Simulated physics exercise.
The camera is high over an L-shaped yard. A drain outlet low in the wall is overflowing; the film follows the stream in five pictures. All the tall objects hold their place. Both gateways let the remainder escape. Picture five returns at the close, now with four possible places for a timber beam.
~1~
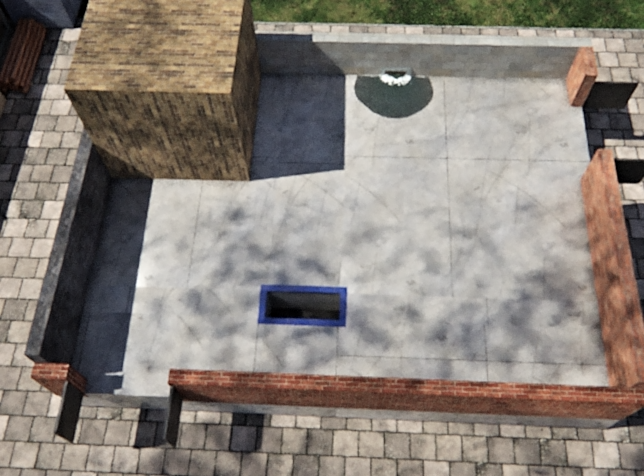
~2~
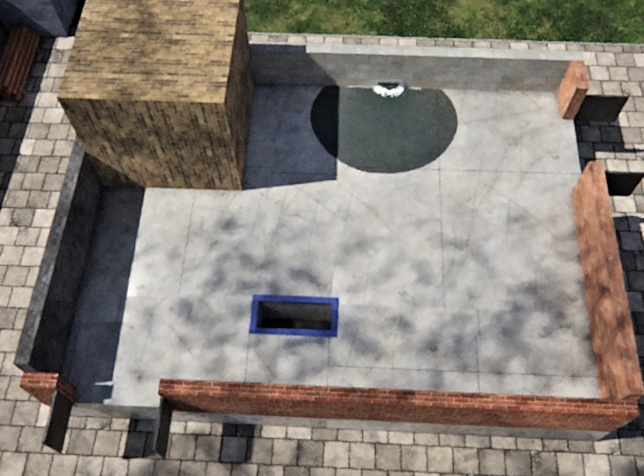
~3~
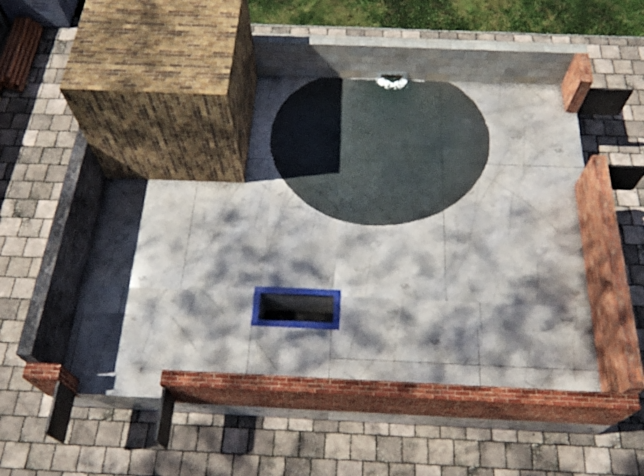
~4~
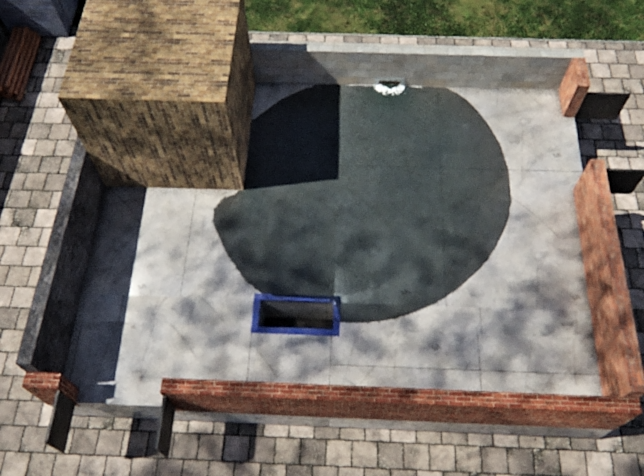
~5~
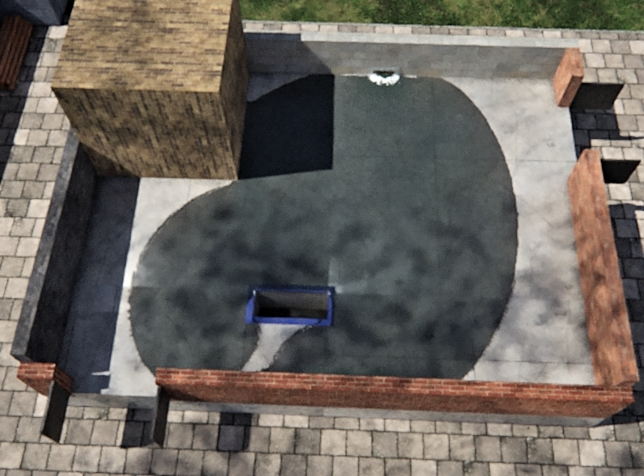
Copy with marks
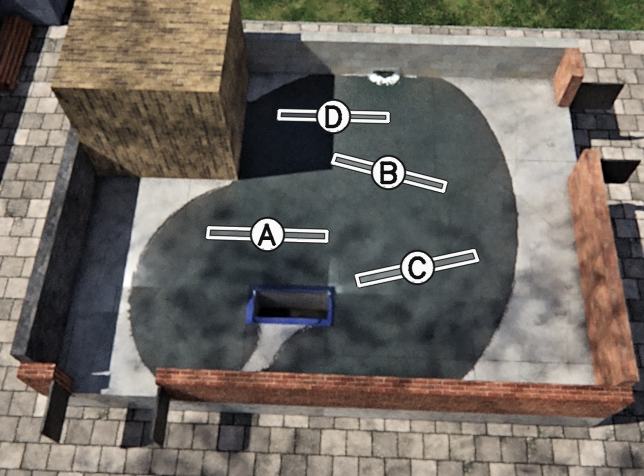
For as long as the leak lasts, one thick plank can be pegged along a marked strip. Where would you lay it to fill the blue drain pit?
The best spot is C.
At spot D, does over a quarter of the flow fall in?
Yes, it does.
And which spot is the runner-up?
Spot D.
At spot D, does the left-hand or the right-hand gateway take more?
The left one.
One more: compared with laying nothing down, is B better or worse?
Spot B is worse.
In white, A from (208, 232) to (326, 236); B from (334, 158) to (444, 186); C from (357, 280) to (475, 255); D from (279, 114) to (387, 117).
With A, about 16 % of the stream goes into the blue drain pit, about 83 % out by the gates.
With B, about 23 % of the stream goes into the blue drain pit, about 77 % out by the gates.
With C, about 55 % of the stream goes into the blue drain pit, about 44 % out by the gates.
With D, about 36 % of the stream goes into the blue drain pit, about 63 % out by the gates.
